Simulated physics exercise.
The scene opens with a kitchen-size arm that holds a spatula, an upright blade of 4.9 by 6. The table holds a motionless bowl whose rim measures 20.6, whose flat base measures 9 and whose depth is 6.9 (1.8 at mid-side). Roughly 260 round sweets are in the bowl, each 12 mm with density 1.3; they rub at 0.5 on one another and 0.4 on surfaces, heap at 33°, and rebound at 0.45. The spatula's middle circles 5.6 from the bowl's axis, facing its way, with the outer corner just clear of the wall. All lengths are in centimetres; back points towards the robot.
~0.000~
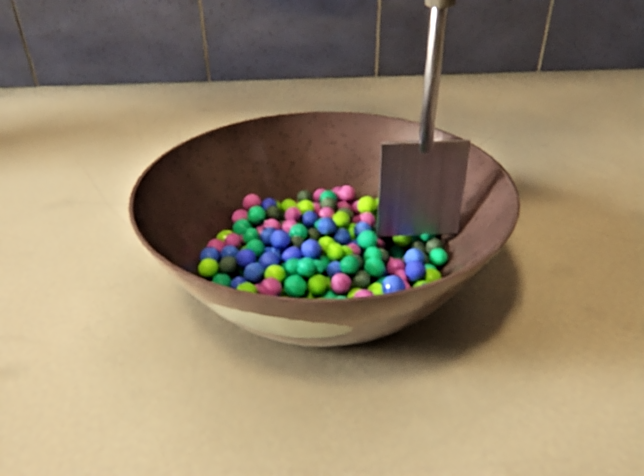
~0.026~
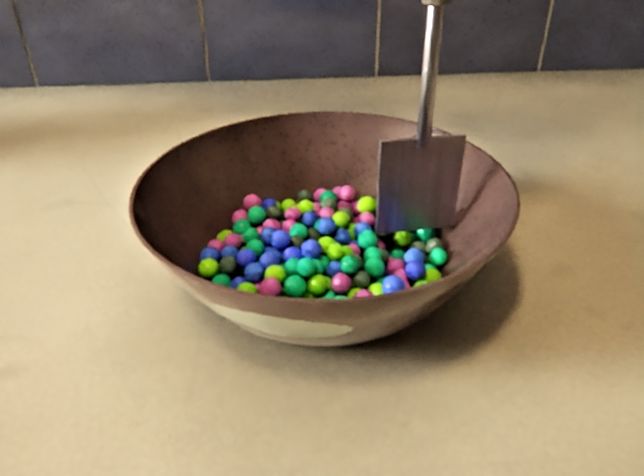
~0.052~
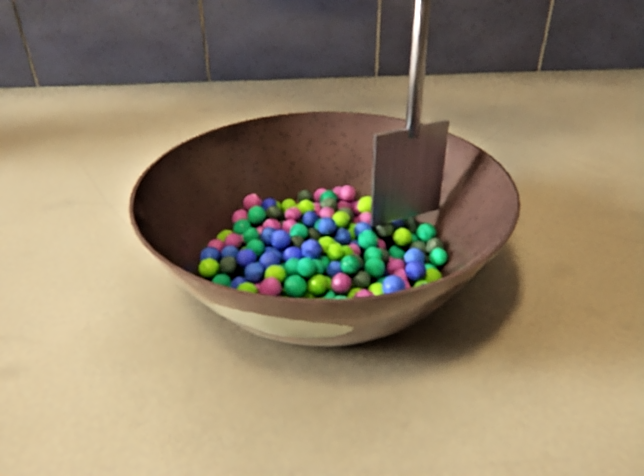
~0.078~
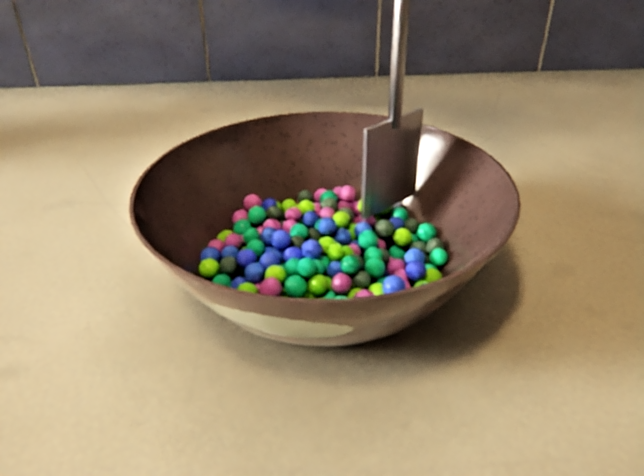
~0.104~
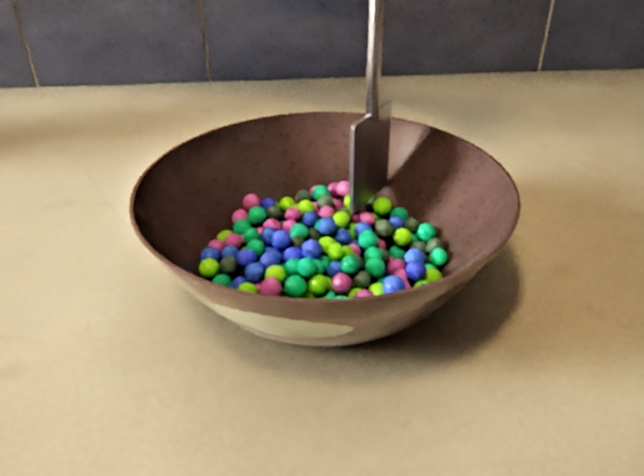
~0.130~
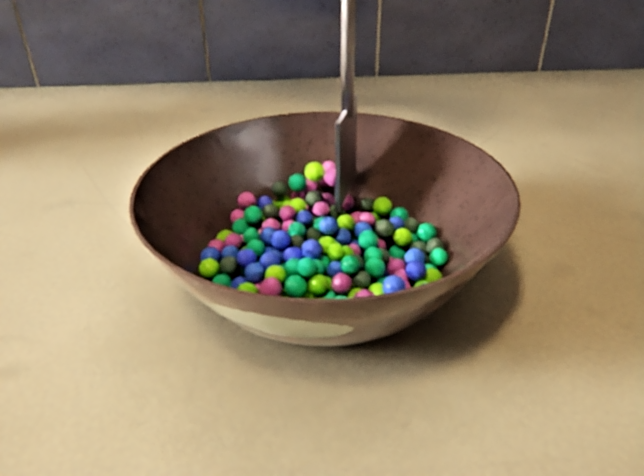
The footage shows a wide brown bowl of small multicolored balls on a table as an upright spatula blade sweeps from the right side toward the back, turning edge-on and pushing a few balls into a small heap.
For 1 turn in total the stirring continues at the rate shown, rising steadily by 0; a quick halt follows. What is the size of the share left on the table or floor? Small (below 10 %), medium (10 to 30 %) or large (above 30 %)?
It is small.
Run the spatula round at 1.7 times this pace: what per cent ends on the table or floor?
I'd say about 20 %.
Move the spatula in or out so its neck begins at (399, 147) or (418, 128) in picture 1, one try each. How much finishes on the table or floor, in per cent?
Around 0 per cent on the first try, around 5 per cent on the second.
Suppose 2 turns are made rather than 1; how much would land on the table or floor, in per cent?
Estimate: Near 5 %.
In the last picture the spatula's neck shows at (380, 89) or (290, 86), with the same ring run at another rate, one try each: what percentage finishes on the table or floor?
About 0 and 10 %.
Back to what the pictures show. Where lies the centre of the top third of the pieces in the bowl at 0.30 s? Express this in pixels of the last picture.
Near (284, 263).
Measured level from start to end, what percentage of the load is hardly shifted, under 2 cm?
I'd say something near 65 percent.
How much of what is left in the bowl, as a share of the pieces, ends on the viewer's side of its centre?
I'd put it at roughly 45 per cent.
After 0.30 s, 182° round, highest piece 7 above the table; 254 in the bowl, 1 in flight or on the tool.
After 0.47 s, 292° round, highest piece 8 above the table; 254 in the bowl, 1 on the table or floor.
After 0.76 s, 0° round, highest piece 5 above the table; 247 in the bowl, 7 on the table or floor, 1 in flight or on the tool.
After 1.46 s, 0° round, highest piece 5 above the table; 247 in the bowl, 8 on the table or floor.
At rest, 247 in the bowl, 8 on the table or floor. That is 3 % on the table or floor.
